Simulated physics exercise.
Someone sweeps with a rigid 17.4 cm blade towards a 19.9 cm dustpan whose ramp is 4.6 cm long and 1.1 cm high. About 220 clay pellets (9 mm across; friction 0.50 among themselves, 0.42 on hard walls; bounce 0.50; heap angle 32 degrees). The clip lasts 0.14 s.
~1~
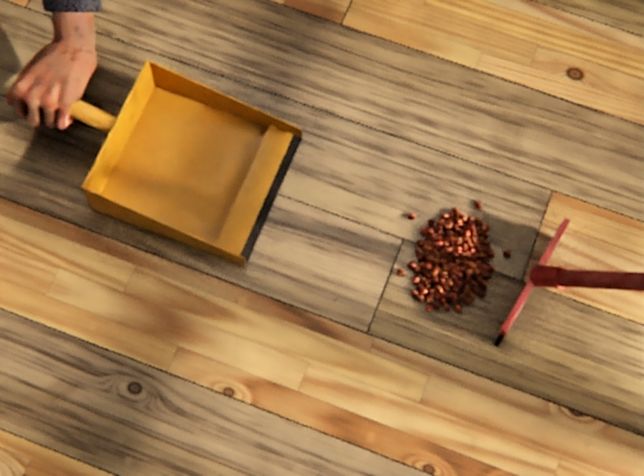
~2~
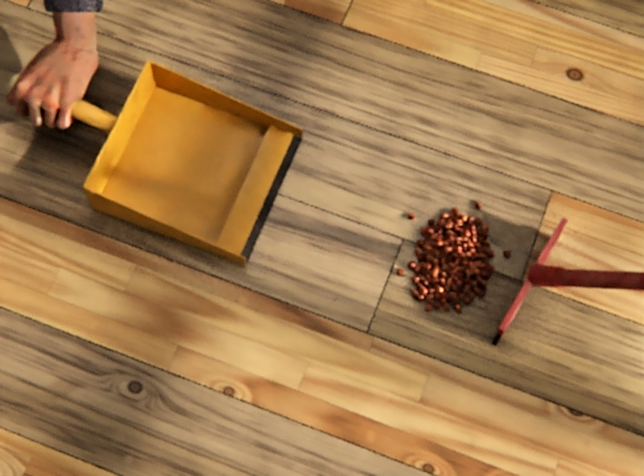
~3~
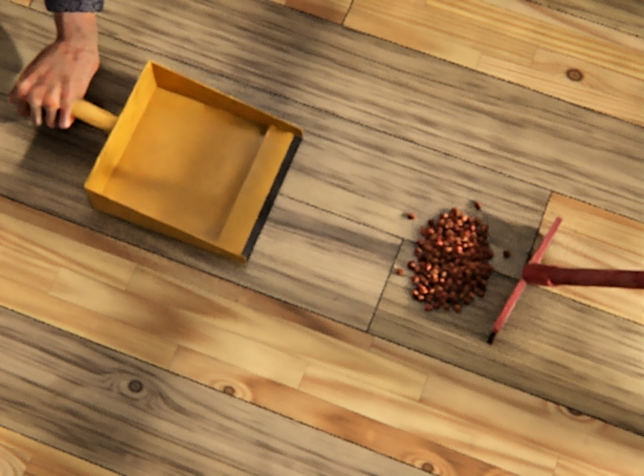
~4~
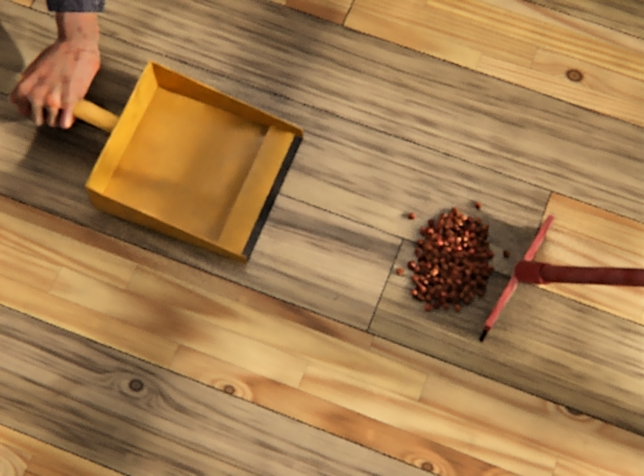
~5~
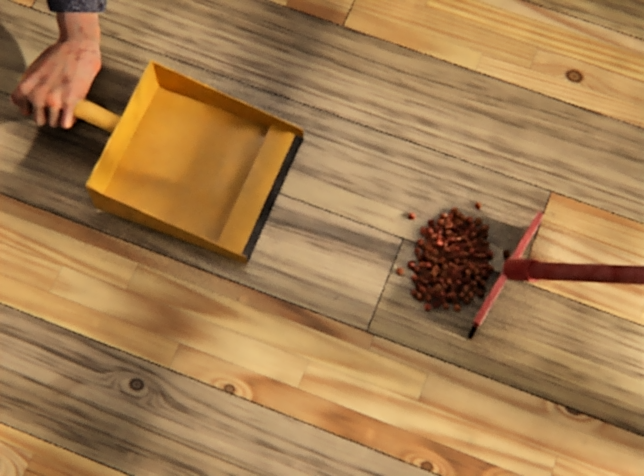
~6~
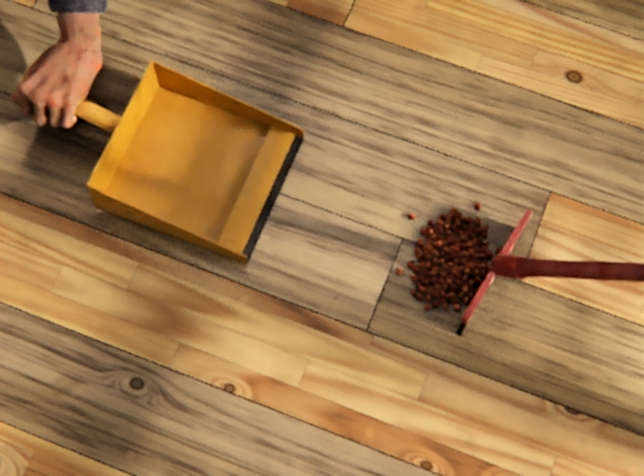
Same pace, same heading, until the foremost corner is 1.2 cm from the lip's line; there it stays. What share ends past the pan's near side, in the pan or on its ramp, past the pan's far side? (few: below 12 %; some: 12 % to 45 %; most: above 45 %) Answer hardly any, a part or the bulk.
Past the pan's near side: Hardly any; in the pan or on its ramp: A part; past the pan's far side: Hardly any.
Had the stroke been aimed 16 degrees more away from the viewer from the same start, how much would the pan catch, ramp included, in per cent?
In that case some 35 per cent.
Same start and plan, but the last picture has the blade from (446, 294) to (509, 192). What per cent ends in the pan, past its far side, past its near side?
Pan 35, far 30, near 5.
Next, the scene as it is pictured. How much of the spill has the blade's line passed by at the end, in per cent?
About 20 per cent.
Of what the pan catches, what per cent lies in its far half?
Roughly 30 per cent.
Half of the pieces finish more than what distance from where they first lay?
About 26 cm.
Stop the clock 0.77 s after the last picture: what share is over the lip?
About 30 per cent by then.
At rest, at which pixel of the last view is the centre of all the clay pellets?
At about (282, 197).
Then, 0.28 s after the last picture, middle of the blade 17 cm from the lip; 0 % over the lip, far side 5 %, near side 0 %.
Then, 0.47 s after the last picture, middle of the blade 8 cm from the lip; 0 % over the lip, far side 5 %, near side 5 %.
Then, 0.77 s after the last picture, middle of the blade 3 cm from the lip; 30 % over the lip, far side 5 %, near side 5 %.
In the end, near side 5 %, pan 30 %, far side 5 %, in front of the lip or behind the blade 60 %.
